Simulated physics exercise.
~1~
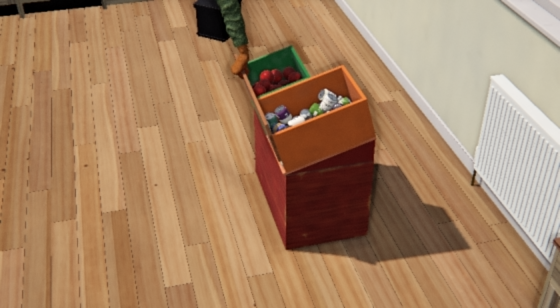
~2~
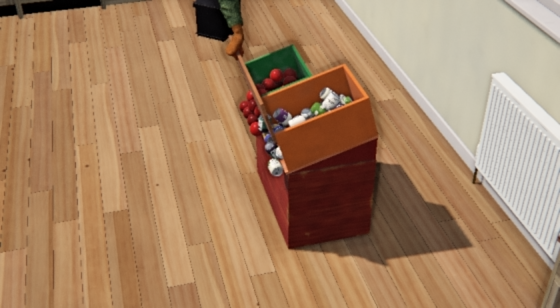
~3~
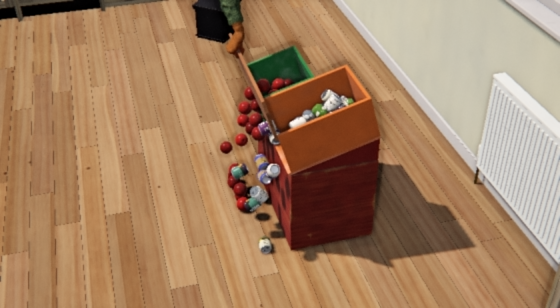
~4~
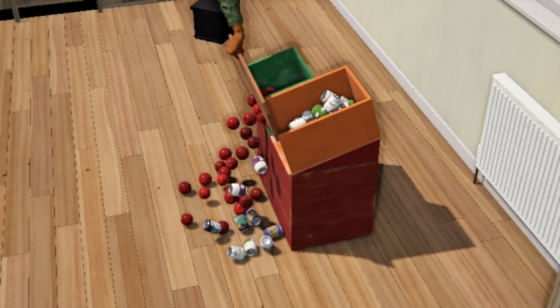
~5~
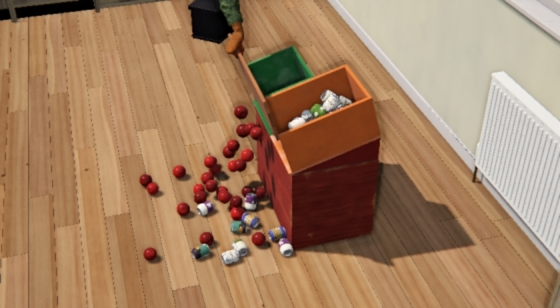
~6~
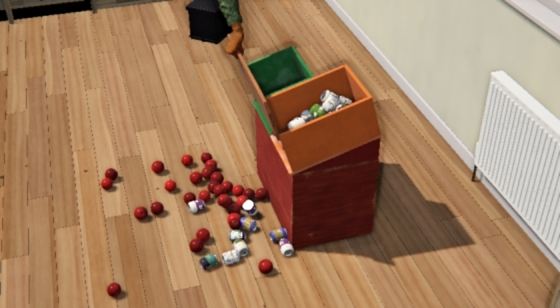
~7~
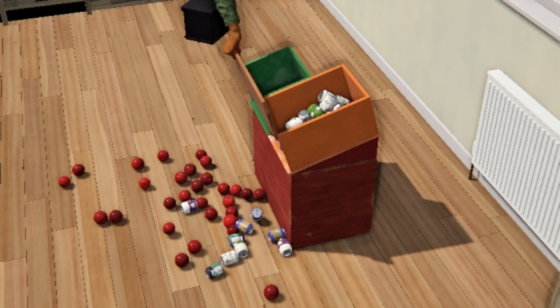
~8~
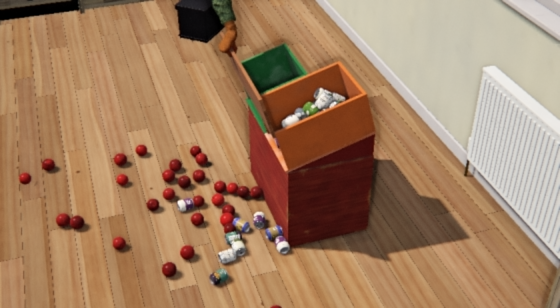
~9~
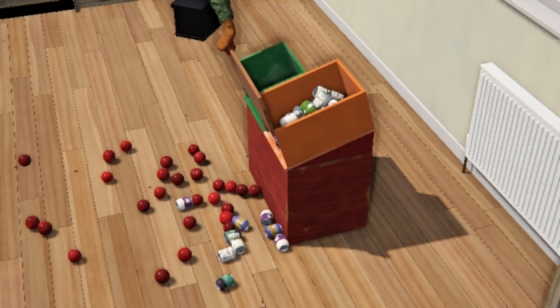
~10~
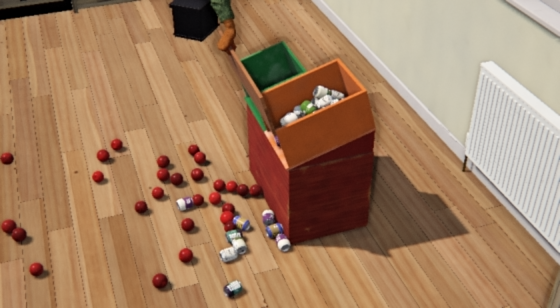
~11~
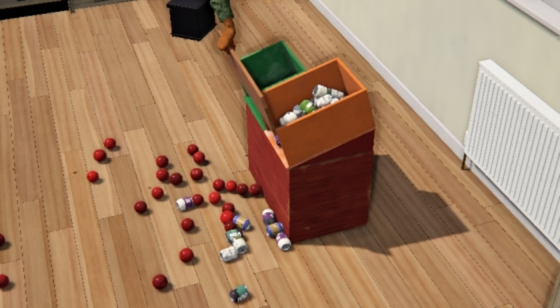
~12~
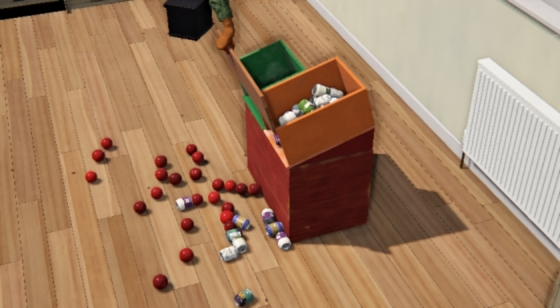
Red apples and some small cans spill leftward from two bins and scatter across the floor.
